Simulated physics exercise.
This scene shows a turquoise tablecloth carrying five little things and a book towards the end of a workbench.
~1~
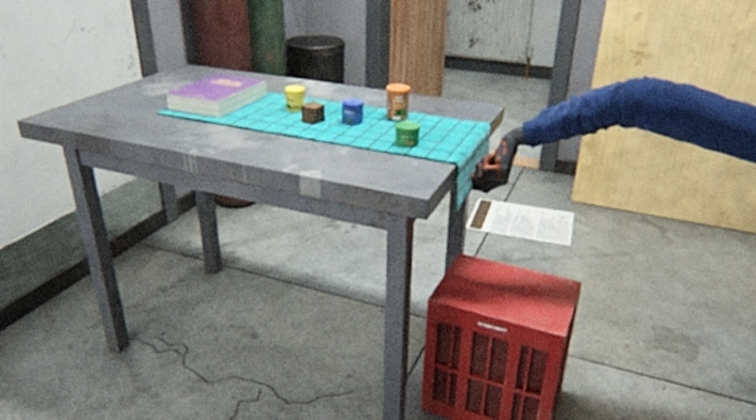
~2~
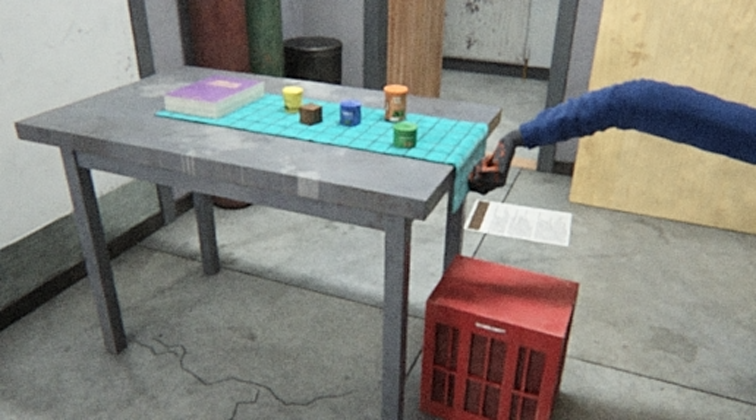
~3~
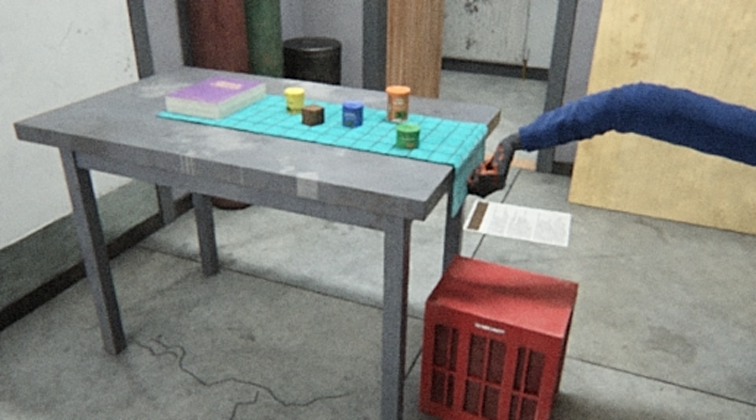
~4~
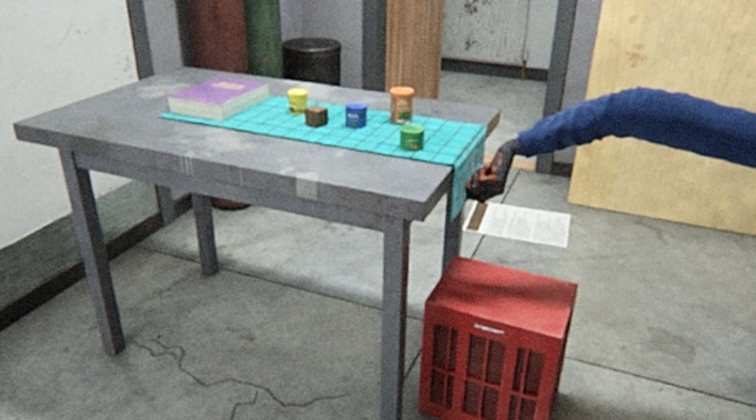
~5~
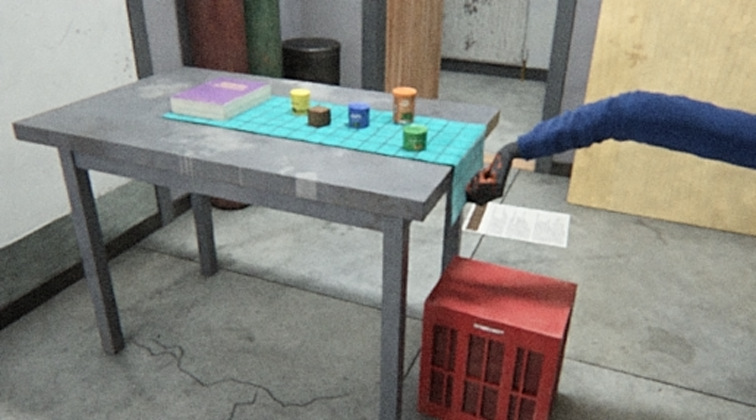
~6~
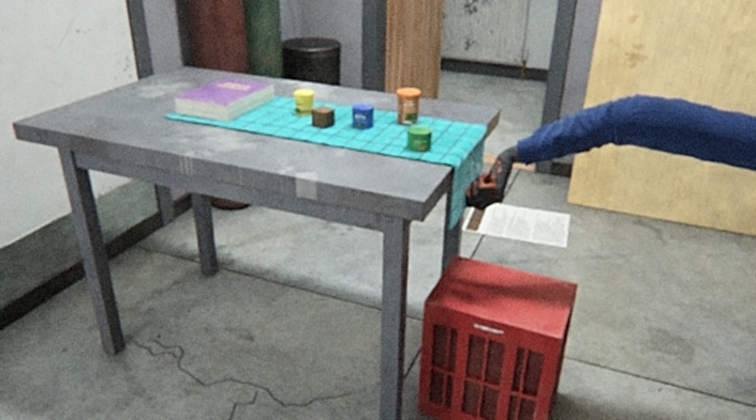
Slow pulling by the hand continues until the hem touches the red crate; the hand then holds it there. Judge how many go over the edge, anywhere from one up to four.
What comes down is a pair.
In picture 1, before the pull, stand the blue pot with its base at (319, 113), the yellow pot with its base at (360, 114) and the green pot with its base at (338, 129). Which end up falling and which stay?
Here's the result: The blue pot remains in place, the yellow pot remains in place and the green pot remains in place.
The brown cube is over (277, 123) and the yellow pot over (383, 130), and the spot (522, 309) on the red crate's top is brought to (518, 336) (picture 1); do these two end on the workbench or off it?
The brown cube stays aboard, and the yellow pot does not stay aboard.
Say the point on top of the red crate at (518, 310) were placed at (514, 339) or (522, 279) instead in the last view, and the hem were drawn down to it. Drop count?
Counts: 3 / 1.
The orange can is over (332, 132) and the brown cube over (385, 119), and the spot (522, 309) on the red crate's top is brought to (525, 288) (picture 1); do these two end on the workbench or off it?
As for the orange can, it stays in place; as for the brown cube, it stays in place.
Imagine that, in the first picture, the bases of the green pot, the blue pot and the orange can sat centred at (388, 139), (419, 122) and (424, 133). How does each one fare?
Result - green pot down, blue pot down, orange can down.
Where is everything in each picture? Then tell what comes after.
Hem (455, 214); green pot (408, 125); orange can (398, 87); blue pot (353, 102); brown cube (313, 104); yellow pot (295, 88); top of the crate (522, 309), in the first picture.
Hem (451, 215); green pot (405, 126), in the second picture.
Hem (452, 219); orange can (399, 90), in the third picture.
Hem (449, 224); blue pot (356, 105); top of the crate (518, 311), in the fourth picture.
Hem (450, 227); brown cube (319, 108), in the fifth picture.
Hem (449, 231); green pot (420, 129); orange can (409, 91); blue pot (363, 106); brown cube (323, 109); yellow pot (304, 92), in the sixth picture.
Soon after, hem near (465, 234); all still up.
After that, hem near (464, 271); green pot gone.
And then, hem on the crate; green pot and orange can gone.
In the end, hem on the crate; green pot and orange can gone. The answer is two.
